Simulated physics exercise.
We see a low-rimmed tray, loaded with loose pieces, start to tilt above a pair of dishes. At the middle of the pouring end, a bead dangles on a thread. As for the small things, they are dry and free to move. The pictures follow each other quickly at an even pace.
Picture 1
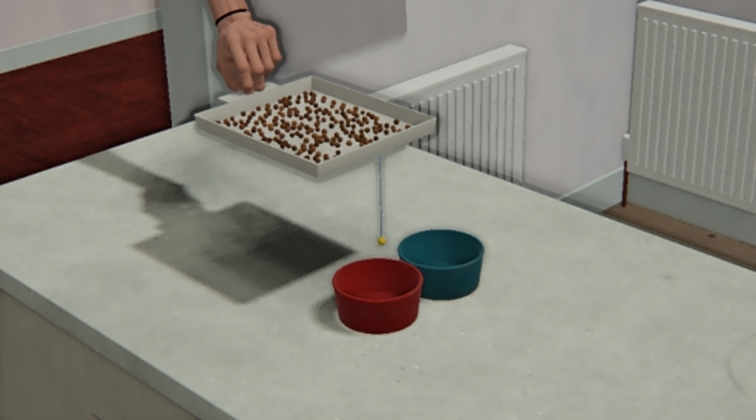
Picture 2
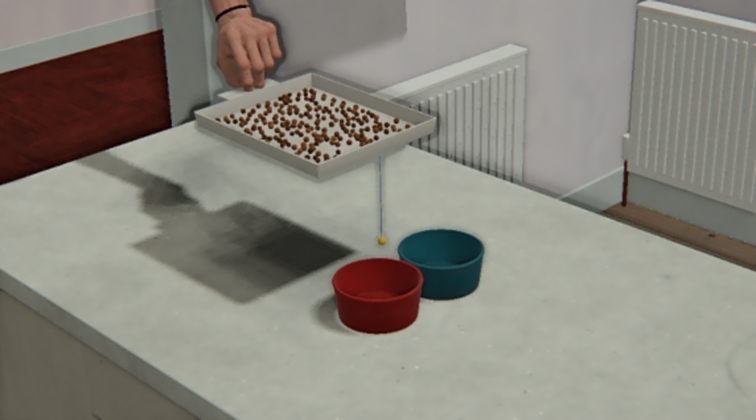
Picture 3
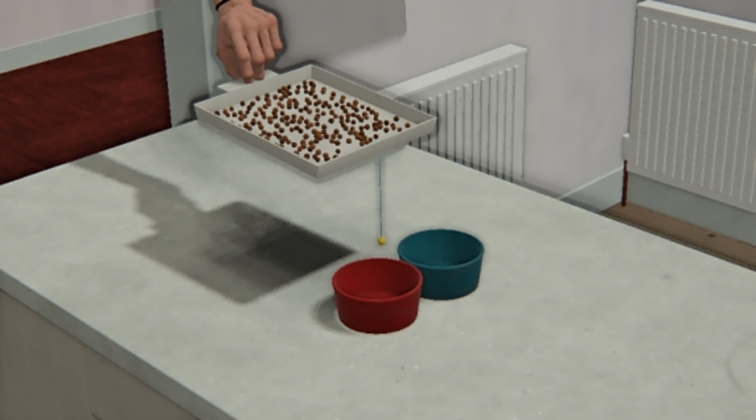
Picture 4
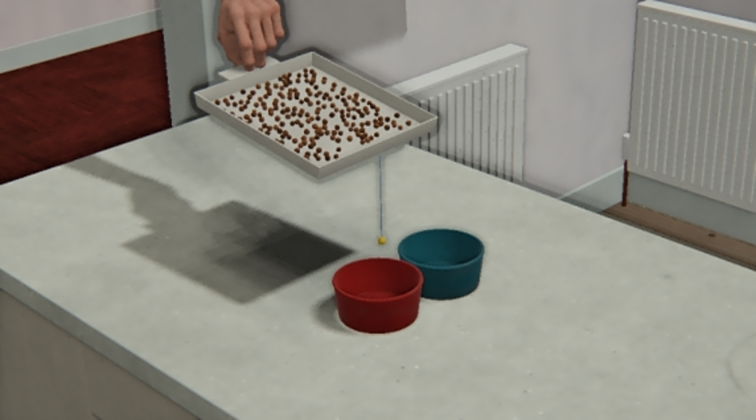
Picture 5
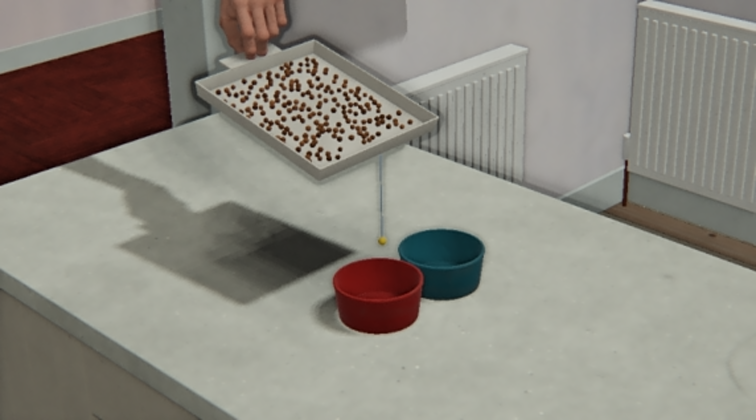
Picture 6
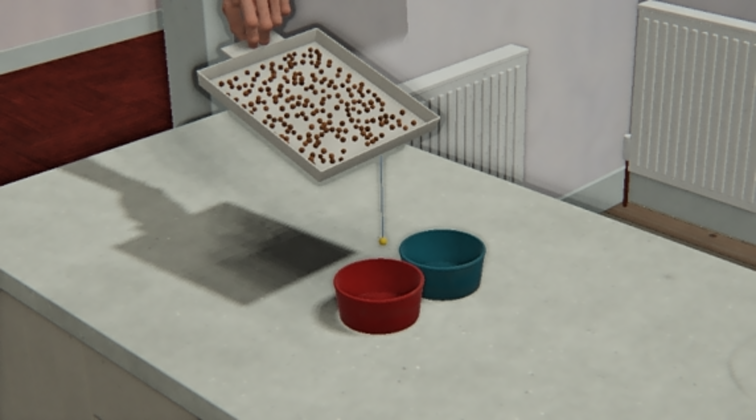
In this clip, a hand holds a shallow pale tray scattered with small brown balls above a red dish and a teal dish on a counter, then raises the tray's far side, gradually steepening its slant toward the viewer.
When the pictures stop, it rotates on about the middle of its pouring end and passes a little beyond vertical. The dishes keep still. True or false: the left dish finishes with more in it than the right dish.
True.
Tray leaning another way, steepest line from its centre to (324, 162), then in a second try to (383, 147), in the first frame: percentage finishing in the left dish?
20 % and 20 %, roughly.
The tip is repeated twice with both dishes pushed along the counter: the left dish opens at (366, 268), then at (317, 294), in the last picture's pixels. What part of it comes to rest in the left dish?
I'd say about 50 percent, followed by about 30 percent.
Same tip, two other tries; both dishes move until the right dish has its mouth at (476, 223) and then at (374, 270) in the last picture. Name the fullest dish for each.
In order of the tries: The dish on the left side, then the dish on the right side.
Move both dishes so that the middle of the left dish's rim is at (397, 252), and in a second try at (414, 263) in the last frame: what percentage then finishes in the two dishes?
Some 20 and then some 40 per cent.
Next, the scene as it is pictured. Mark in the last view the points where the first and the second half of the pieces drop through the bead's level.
I'd say around (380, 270) at first, then around (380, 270).
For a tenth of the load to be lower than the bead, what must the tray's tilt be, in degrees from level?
A tilt of roughly 100°.
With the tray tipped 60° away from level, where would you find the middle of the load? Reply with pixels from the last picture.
Load centre: Approx. (364, 147).
Shortly afterwards, tray tipped steeply; all but a few on the tray; only a few in the left dish; only a few outside both; only a few in the air.
Next, tray tipped right over; the bulk on the tray; a little in the left dish; only a few outside both; a little in the air.
Some moments later, tray tipped past a quarter turn; near two thirds in the left dish; near a quarter in the right dish; near a quarter outside both.
In the end, tray tipped past a quarter turn; near two thirds in the left dish; near a quarter in the right dish; near a quarter outside both.
